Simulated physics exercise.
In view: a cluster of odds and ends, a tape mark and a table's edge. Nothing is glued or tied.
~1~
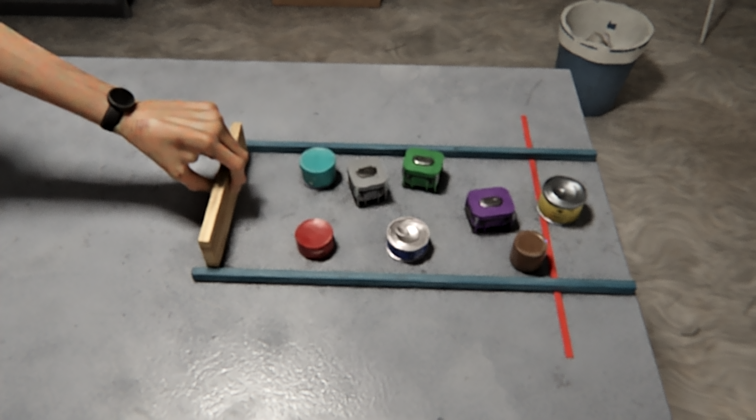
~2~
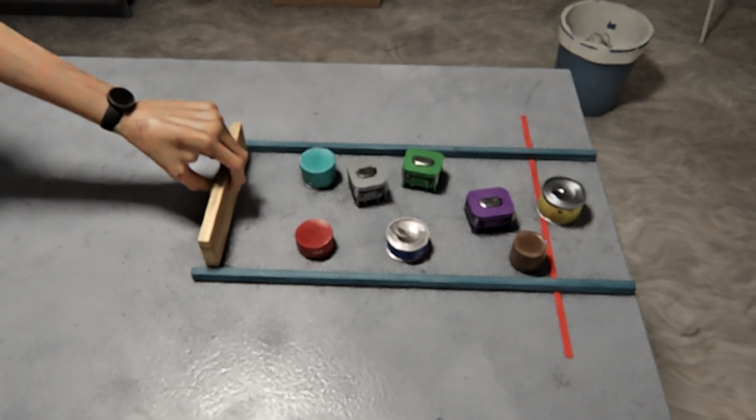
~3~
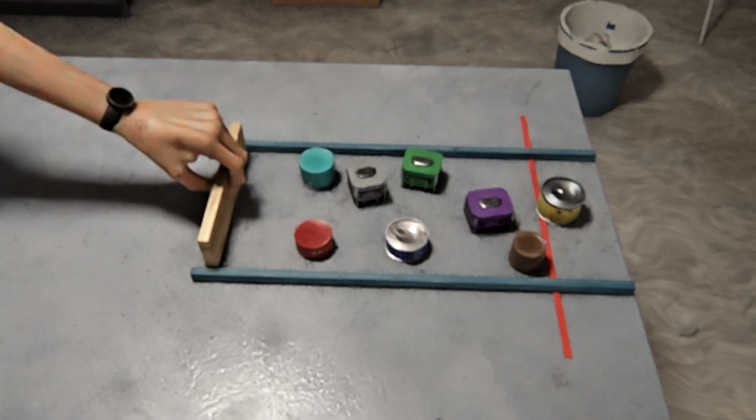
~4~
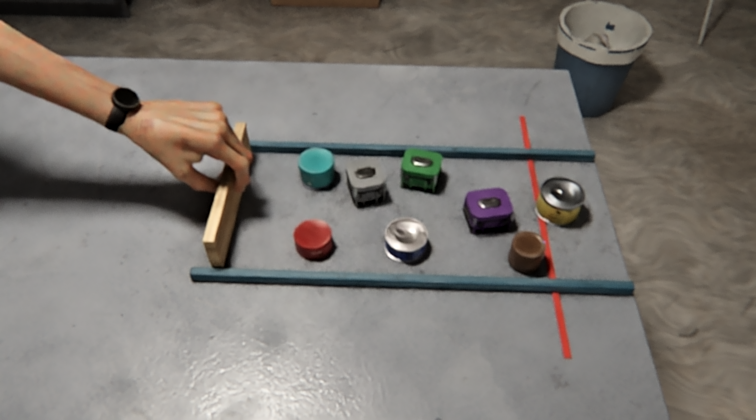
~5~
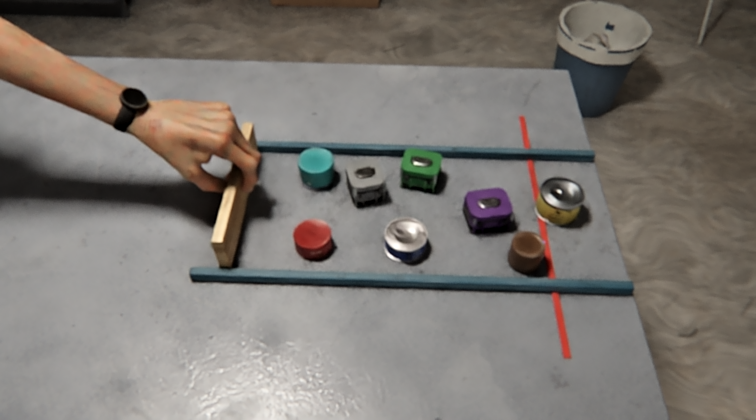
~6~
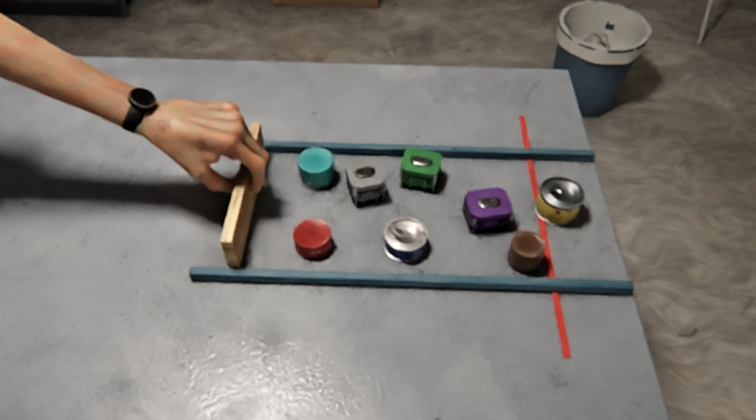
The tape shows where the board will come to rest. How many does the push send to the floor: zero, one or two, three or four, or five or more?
As it turns out, the number that fall off is one or two.
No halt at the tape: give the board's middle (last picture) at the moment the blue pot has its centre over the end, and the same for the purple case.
Near (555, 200) and (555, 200).
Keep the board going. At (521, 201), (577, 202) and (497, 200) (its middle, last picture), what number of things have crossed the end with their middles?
Past the end: 1, 5 and 0.
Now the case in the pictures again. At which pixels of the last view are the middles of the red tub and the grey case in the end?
The red tub stops around (567, 248); the grey case around (561, 204).
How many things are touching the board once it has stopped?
The number is 3.
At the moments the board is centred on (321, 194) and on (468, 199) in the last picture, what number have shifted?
3 and 8.
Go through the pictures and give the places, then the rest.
The first picture shows yellow pot (561, 201); brown lid (528, 252); purple case (489, 210); board (226, 192); tape (543, 216).
The second picture shows brown lid (528, 252); turquoise pot (318, 169).
The third picture shows purple case (488, 210); blue pot (407, 240).
The fourth picture shows yellow pot (560, 201); green case (421, 170).
The fifth picture shows brown lid (526, 253); grey case (365, 182).
The sixth picture shows yellow pot (559, 201); brown lid (526, 252); purple case (487, 210); board (245, 192); tape (541, 216).
Soon after, none off yet; yellow pot at rest near (559, 201); brown lid at rest near (526, 252); purple case at rest near (487, 210).
Then, none off yet; yellow pot at rest near (559, 201); brown lid moved a little near (545, 255); purple case moved a little near (507, 210).
At rest, the number that fall off is one or two; fallen, brown lid and yellow pot.
